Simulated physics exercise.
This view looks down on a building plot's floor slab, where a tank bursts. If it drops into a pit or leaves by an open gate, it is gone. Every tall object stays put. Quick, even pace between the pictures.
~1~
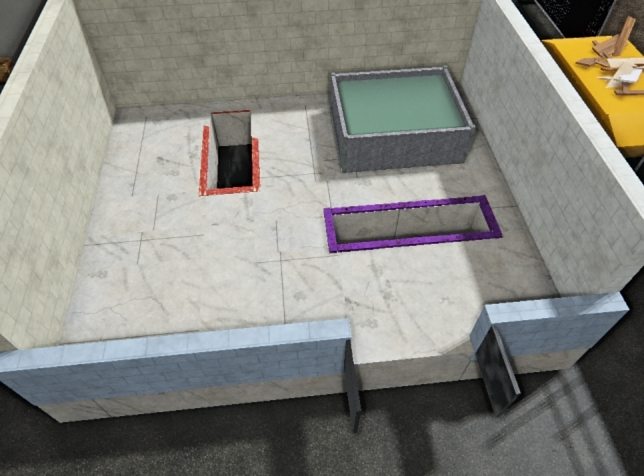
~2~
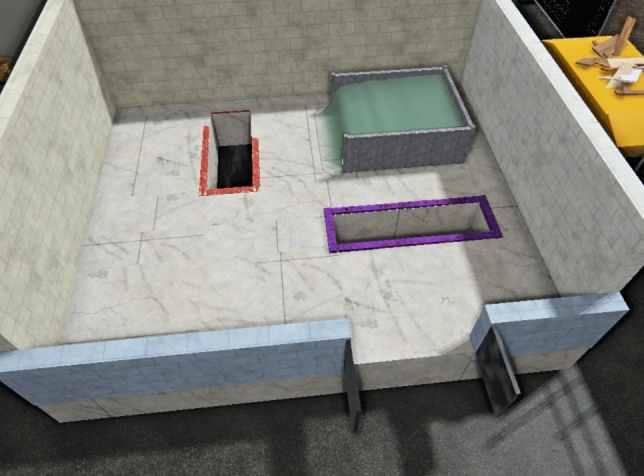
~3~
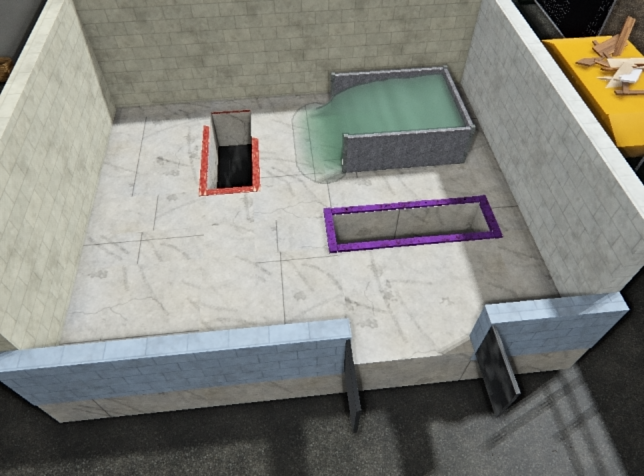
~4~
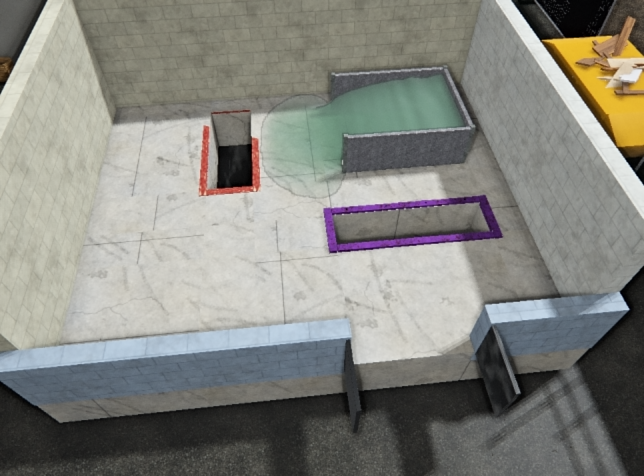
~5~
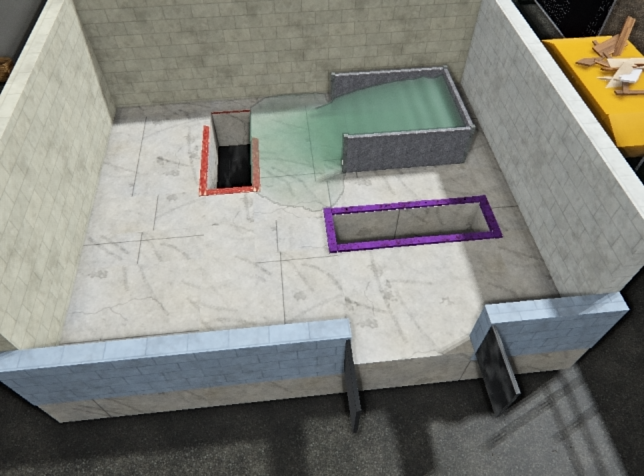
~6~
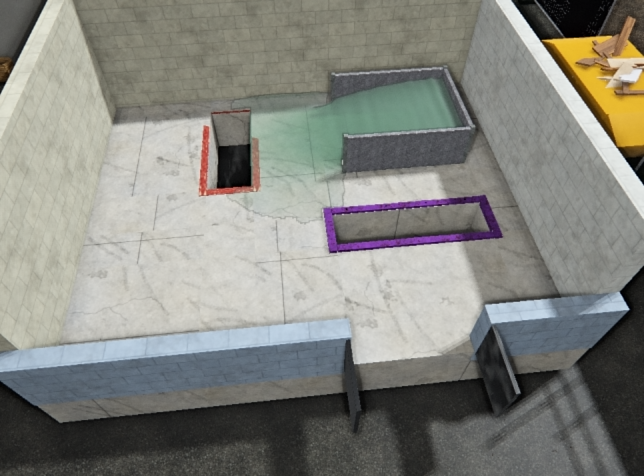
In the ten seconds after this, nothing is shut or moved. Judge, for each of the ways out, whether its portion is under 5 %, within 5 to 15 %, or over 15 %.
The gate ends up low - beneath five per cent; the red pit ends up high - past fifteen per cent; the purple pit ends up low - beneath five per cent.
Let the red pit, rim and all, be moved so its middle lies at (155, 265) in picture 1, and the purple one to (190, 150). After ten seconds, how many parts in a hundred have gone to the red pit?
Out of a hundred parts, 35 go to red.
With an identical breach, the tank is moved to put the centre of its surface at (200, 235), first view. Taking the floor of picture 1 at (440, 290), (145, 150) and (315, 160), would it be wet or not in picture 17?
Looking at all three, I'd call them bone dry, swamped, bone dry.
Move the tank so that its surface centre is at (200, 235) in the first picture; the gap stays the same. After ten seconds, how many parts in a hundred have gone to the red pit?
Within ten seconds roughly 30 percent of the total ends in the red pit.
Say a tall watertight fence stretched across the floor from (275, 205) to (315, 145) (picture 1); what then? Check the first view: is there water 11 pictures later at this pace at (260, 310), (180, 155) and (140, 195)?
First submerged, second spared, third spared.
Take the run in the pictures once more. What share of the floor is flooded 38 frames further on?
My best guess is some 45 %.
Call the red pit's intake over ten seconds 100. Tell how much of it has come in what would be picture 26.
About 75 per cent.
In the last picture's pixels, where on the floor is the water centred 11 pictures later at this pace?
The water's middle lies around (324, 145).
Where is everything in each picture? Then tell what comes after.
The first picture shows still water in the water tank at (398, 104).
In the second picture, the front is at (341, 174), out from the gap at (340, 127).
In the third picture, the front is at (319, 178), out from the gap at (340, 129).
In the fourth picture, the front is at (275, 177), out from the gap at (340, 131).
In the fifth picture, the front is at (254, 186), out from the gap at (340, 131).
In the sixth picture, the front is at (242, 99), out from the gap at (340, 131).
A moment on, water covers 25 % of the floor; the gate 0 %, the red pit 19 %, the purple pit 0 %.
Next, water covers 40 % of the floor; the gate 0 %, the red pit 38 %, the purple pit 0 %.
Then, water covers 45 % of the floor; the gate 0 %, the red pit 55 %, the purple pit 0 %.
Later, water covers 45 % of the floor; the gate 0 %, the red pit 66 %, the purple pit 0 %.
In the end, water covers 55 % of the floor; the gate 1 %, the red pit 72 %, the purple pit 0 %.
